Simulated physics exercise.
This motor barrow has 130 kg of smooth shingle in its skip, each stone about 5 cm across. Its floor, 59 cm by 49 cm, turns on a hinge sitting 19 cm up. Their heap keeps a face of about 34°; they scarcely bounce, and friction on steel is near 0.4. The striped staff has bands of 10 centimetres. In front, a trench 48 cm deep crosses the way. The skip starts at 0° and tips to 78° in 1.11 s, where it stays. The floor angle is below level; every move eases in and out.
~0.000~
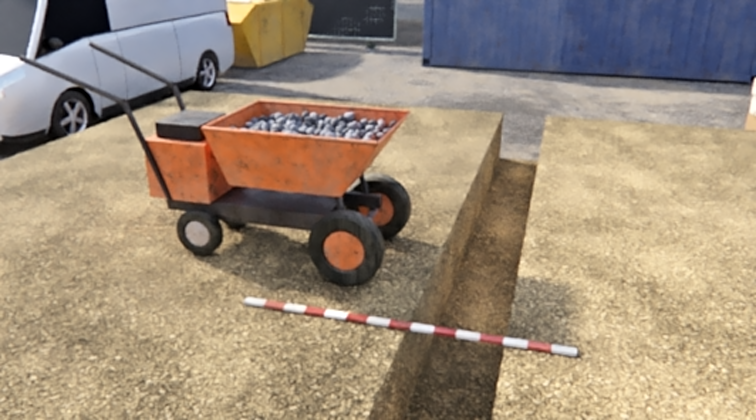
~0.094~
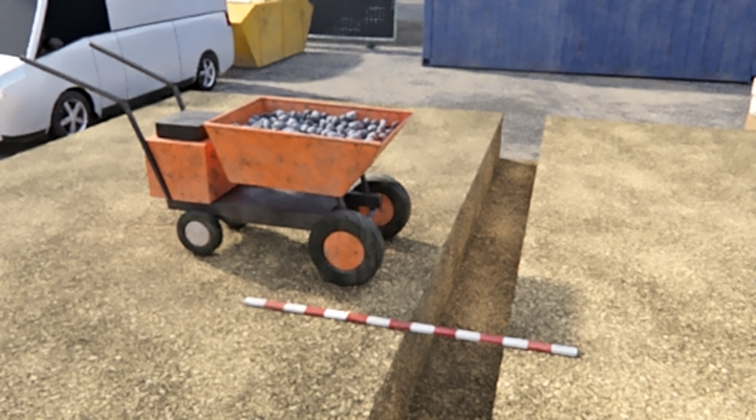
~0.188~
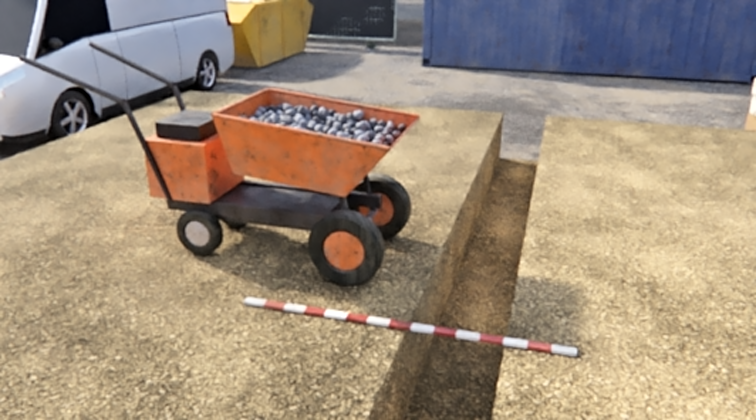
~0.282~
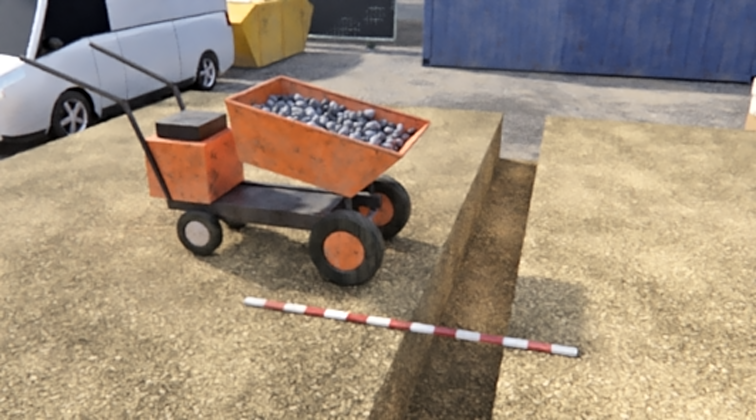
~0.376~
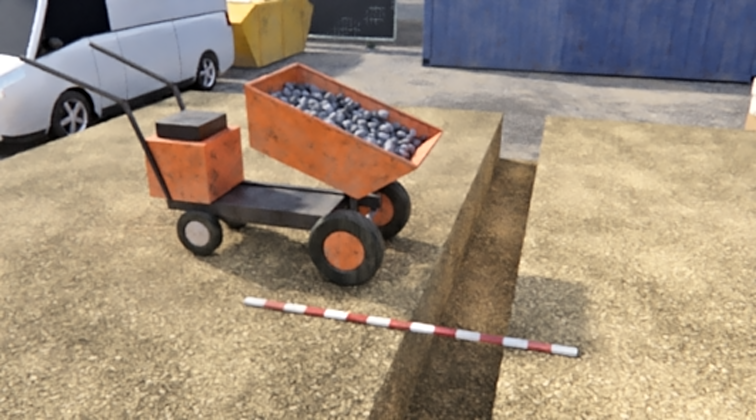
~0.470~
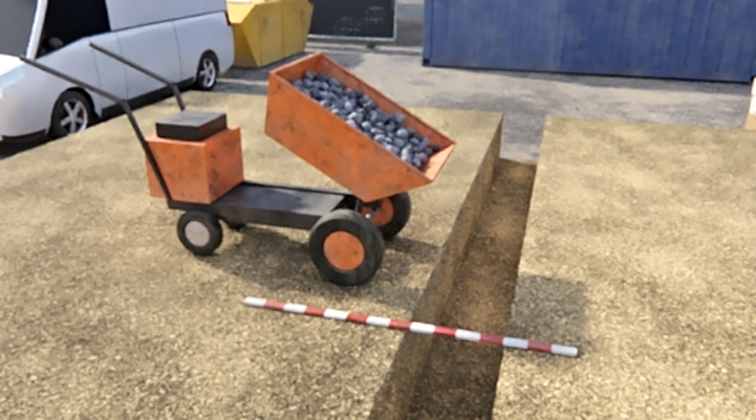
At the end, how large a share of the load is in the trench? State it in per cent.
A share of about 63 per cent.
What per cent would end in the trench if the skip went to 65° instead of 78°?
Some 65% would finish there.
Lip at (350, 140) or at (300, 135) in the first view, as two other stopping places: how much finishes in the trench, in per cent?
The first gives about 90 percent and the second about 85 percent.
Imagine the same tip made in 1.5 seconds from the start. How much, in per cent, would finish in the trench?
Roughly 70% would finish there.
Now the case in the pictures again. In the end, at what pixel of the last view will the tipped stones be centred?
Their centre sits close to (499, 339).
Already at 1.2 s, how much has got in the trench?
35 per cent or so by then.
After 0.8 s the floor is at 66°; 100 % in the skip; the foremost stones are at (476, 227).
After 1.2 s the floor is at 78°; 40 % in the skip, 35 % in the trench, 25 % past the trench; the foremost stones are at (594, 283).
After 1.6 s the floor is at 78°; 8 % in the skip, 55 % in the trench, 37 % past the trench; the foremost stones are at (726, 303).
After 3.5 s the floor is at 78°; 0 % in the skip, 63 % in the trench, 37 % past the trench; the foremost stones are past the picture's edge.
